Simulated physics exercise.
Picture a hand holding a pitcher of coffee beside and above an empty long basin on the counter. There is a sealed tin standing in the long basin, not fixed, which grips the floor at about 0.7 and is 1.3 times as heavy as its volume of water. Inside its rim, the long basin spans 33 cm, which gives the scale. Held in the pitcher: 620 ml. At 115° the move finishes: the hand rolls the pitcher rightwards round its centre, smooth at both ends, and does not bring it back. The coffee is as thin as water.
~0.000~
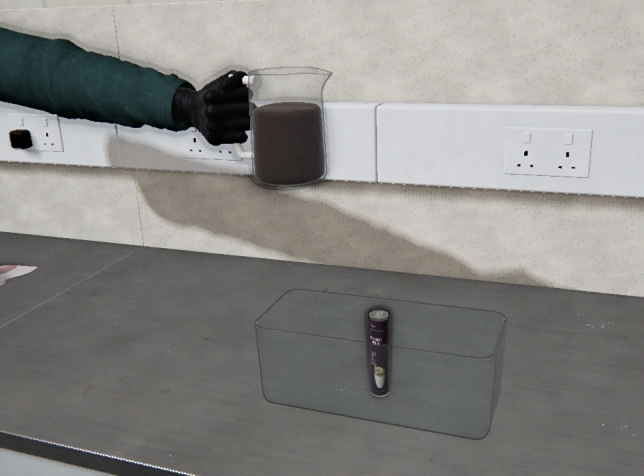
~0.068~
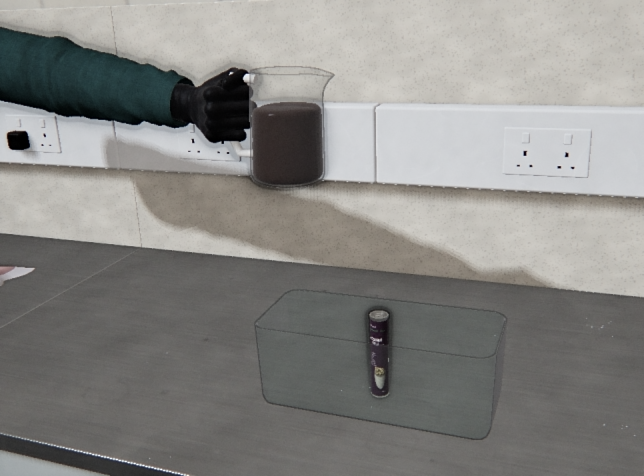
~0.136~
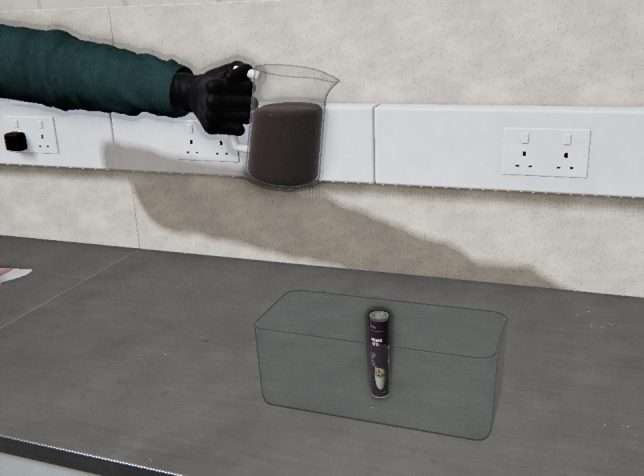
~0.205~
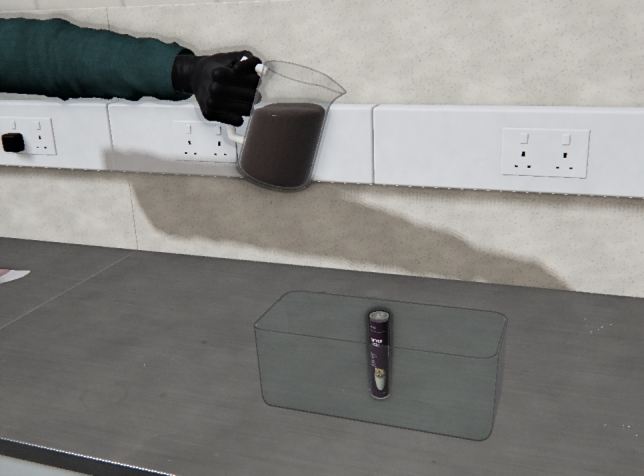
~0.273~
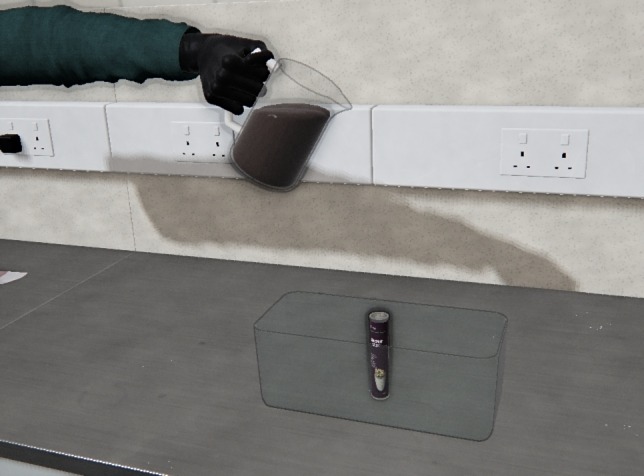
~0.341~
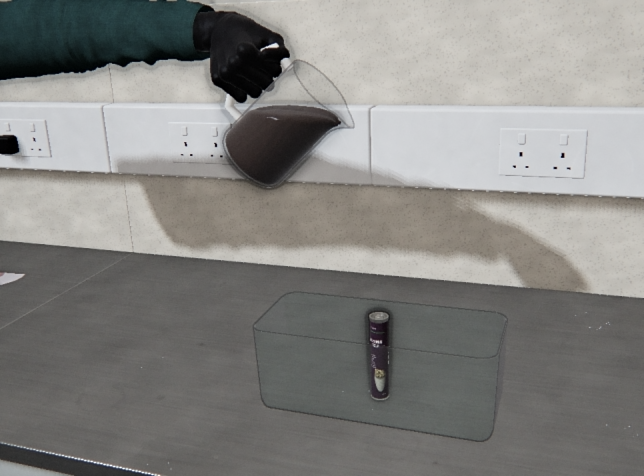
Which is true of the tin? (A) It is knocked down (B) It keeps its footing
It keeps its footing.
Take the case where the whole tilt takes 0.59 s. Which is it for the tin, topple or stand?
It stays steady, then.
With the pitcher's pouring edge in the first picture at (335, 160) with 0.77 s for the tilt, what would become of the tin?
It tumbles.
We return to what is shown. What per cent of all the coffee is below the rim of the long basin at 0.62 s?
About 2 per cent.
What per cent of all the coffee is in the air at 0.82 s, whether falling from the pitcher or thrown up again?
Near 38 percent.
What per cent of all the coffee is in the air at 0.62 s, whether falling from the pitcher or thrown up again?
At that moment, about 32 percent.
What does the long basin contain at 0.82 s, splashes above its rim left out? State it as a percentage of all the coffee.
About 48 %.
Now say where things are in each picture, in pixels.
Tilt 0°; pouring edge (332, 73); surface from (258, 106) to (320, 108); the long basin's rim runs from (272, 307) to (501, 337); the tin's top is at (379, 318), in the first frame.
Tilt 2°; pouring edge (334, 74); surface from (257, 107) to (320, 108), in the second frame.
Tilt 9°; pouring edge (339, 80); surface from (258, 108) to (322, 108), in the third frame.
Tilt 19°; pouring edge (346, 92); surface from (256, 115) to (325, 110), in the fourth frame.
Tilt 32°; pouring edge (352, 108); surface from (248, 122) to (331, 112), in the fifth frame.
Tilt 47°; pouring edge (354, 127); surface from (235, 125) to (341, 119), in the sixth frame.
After 0.62 s the tilt is 105° and 66 per cent is still to pour; the tin stands where it began.
After 0.82 s the tilt is 115° and 15 per cent is still to pour; the tin stands where it began.
After 1.04 s the tilt is 115° and 1 per cent is still to pour; the tin stands where it began.
After 1.27 s the tilt is 115° and 0 per cent is still to pour; the tin stands where it began.
In the end the tin stands where it began.
